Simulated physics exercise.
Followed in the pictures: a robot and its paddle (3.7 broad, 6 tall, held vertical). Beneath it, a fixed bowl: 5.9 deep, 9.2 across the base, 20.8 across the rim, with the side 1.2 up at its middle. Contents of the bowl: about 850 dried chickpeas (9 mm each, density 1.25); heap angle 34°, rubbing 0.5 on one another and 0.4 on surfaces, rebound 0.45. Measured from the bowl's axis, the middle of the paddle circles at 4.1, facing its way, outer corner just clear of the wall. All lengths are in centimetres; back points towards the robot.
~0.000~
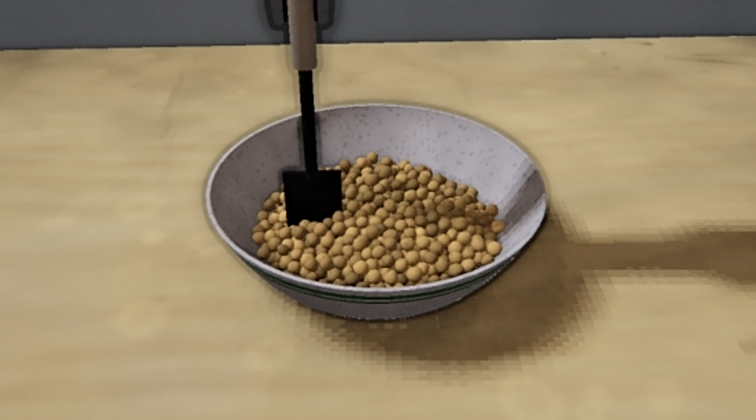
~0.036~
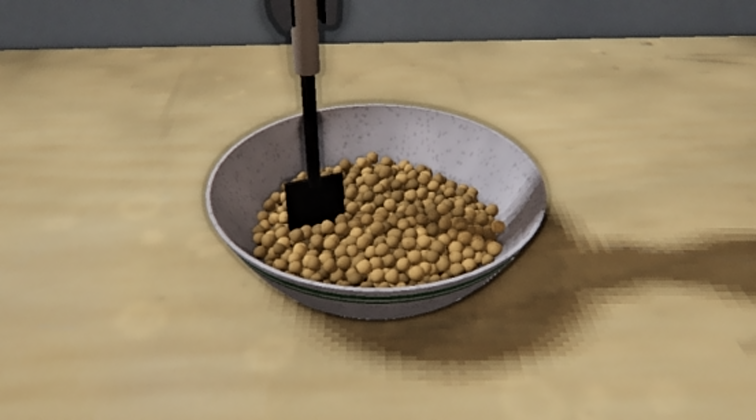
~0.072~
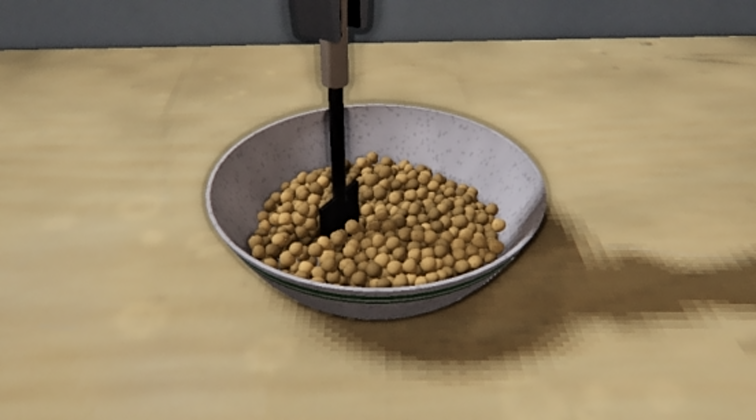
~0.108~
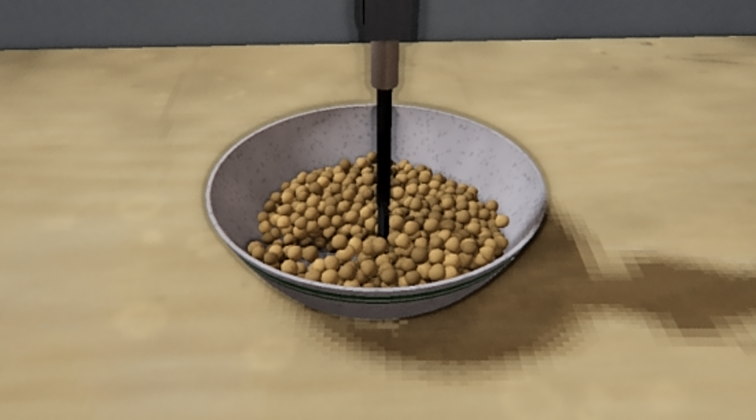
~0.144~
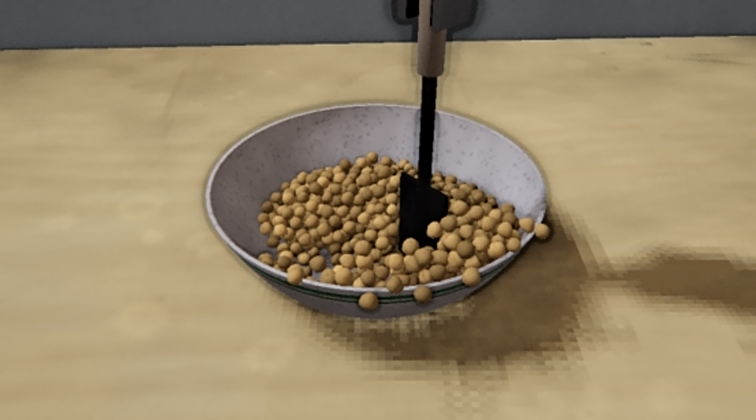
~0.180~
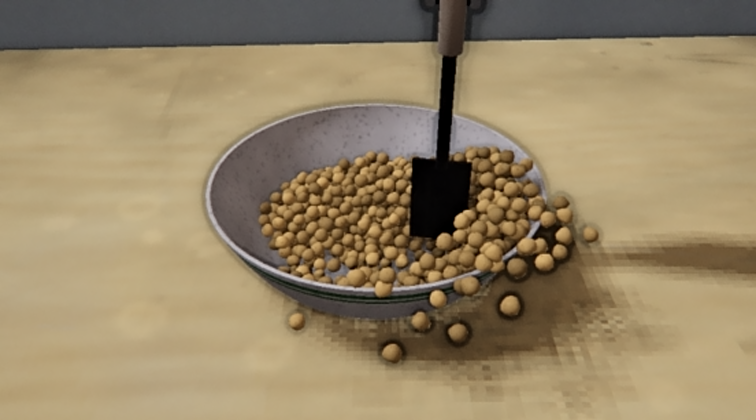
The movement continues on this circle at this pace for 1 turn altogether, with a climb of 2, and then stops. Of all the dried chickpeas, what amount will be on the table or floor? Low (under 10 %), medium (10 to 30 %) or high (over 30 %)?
Medium - 10 to 30 %.
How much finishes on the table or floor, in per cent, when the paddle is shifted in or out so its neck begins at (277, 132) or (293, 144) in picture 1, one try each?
Roughly 15 % and 25 %.
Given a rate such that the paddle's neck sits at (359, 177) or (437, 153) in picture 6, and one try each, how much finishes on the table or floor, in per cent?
Around 0 and 10 per cent respectively.
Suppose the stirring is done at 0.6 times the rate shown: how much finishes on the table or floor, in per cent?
0 %.
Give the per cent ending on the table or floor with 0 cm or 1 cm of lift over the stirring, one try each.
It comes to about 20 per cent and about 20 per cent.
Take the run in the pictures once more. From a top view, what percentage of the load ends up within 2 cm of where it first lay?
Roughly 15 percent of the load.
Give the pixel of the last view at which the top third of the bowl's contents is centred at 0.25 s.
(439, 155), roughly.
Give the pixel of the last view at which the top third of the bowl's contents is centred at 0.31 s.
The centre is close to (350, 154).
After 0.25 s, 236° round, highest piece 9 above the table; 789 in the bowl, 14 on the table or floor, 45 in flight or on the tool.
After 0.31 s, 305° round, highest piece 9 above the table; 750 in the bowl, 49 on the table or floor, 49 in flight or on the tool.
After 0.54 s, 0° round, highest piece 5 above the table; 713 in the bowl, 134 on the table or floor, 1 in flight or on the tool.
After 1.24 s, 0° round, highest piece 5 above the table; 713 in the bowl, 135 on the table or floor.
At rest, 713 in the bowl, 135 on the table or floor. That is 16 % on the table or floor.
